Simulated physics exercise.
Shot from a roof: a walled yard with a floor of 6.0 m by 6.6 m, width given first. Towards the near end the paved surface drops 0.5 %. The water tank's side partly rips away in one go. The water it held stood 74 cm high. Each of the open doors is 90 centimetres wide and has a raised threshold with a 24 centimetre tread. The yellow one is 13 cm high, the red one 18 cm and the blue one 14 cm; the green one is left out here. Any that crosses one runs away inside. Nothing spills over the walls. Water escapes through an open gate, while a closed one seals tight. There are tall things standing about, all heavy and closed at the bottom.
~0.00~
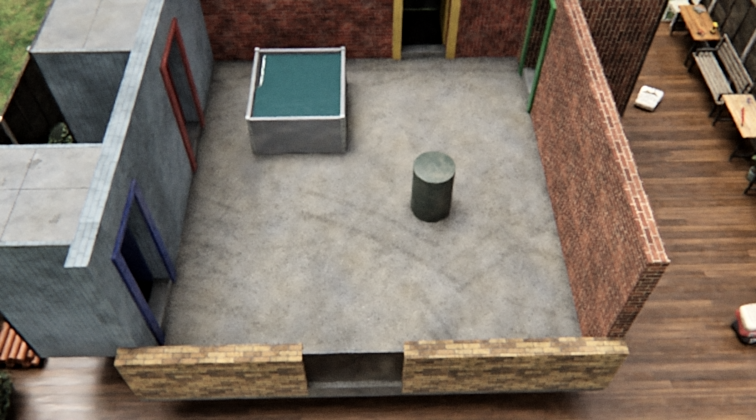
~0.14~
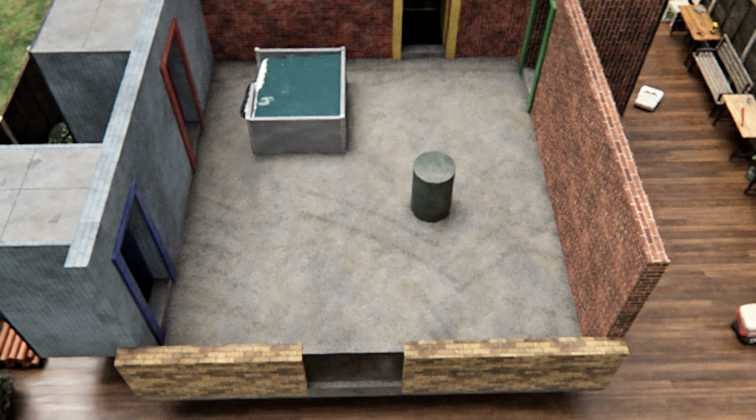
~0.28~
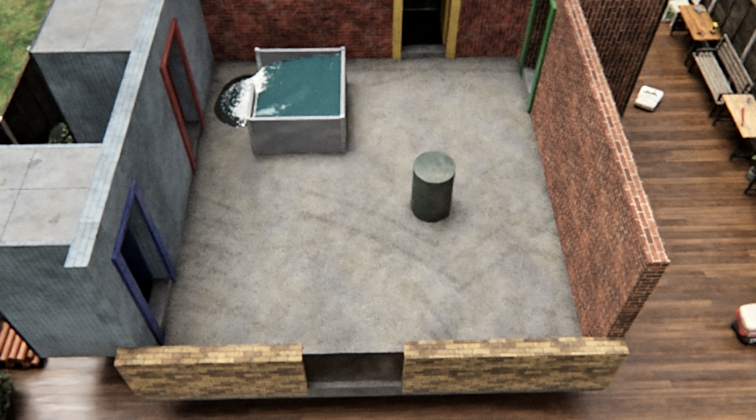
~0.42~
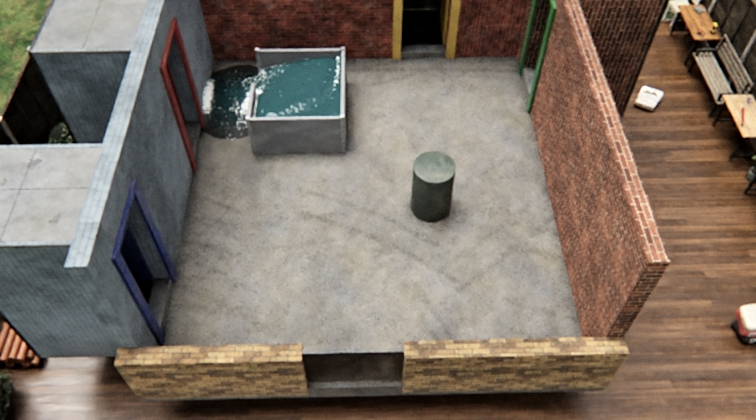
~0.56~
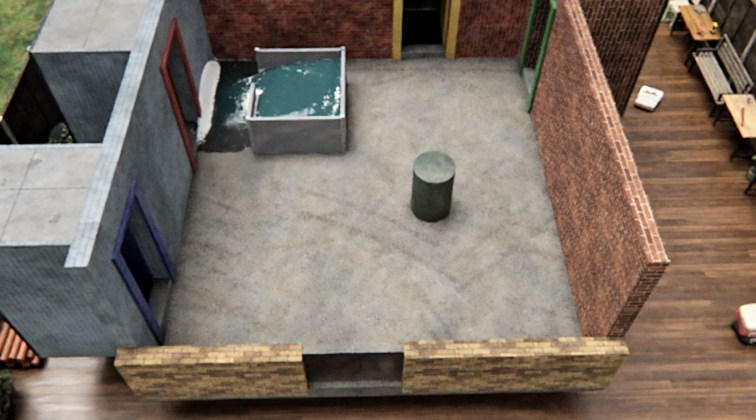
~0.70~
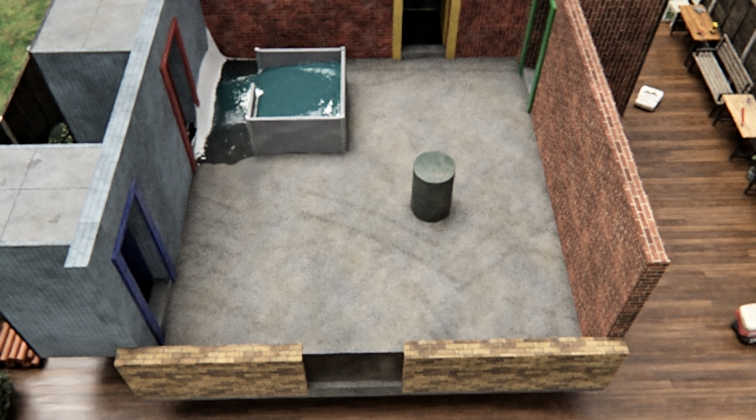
Water bursts from the left side of a pale, square tank of blue-green water at the back left of a walled yard, seen from a roof by a still camera. A dark green cylinder stands on the grey floor among red, blue, yellow and green doorways. The water pours out foaming, spreads left across the floor to the wall beside the red doorway, and churns there.
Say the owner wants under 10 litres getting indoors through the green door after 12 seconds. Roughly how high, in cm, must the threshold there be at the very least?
At the very least some 14.5 cm.
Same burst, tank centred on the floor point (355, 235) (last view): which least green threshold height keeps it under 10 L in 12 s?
Then it needs to be around 6.5 cm high.
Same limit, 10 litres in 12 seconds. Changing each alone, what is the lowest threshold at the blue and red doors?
Close to 6.5 cm (blue) and close to 14.5 cm (red).
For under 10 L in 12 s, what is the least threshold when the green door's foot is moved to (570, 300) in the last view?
Roughly 8.5 cm.
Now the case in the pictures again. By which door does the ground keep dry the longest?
Door: Green.
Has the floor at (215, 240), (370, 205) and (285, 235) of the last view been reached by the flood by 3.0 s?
In the order asked: Soaked, untouched, soaked.
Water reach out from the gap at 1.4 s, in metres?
Front distance: Approx. 3.4 m.
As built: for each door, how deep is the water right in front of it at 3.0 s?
Lab note, depth in cm: Yellow 9; red 14; blue 3; green 14.
After 1.4 s water covers 15 % of the floor, deepest (58 cm) near (214, 64); it has not reached the green door.
After 3.0 s water covers 50 % of the floor, deepest (30 cm) near (218, 96); 14 cm at the green door, 0 litres in over its 20 cm threshold.
After 12.0 s water covers 95 % of the floor, deepest (9 cm) near (326, 371); 4 cm at the green door, 1 litre in over its 20 cm threshold.
At the green door as built, the water arrived by 2.9 s and peaked near 17 cm at 3.4 s.
With a threshold of 13 cm, 17 litres would have come in within the 12 s; with 18 cm, 3 litres. So under 10 litres takes about 14.5 cm.
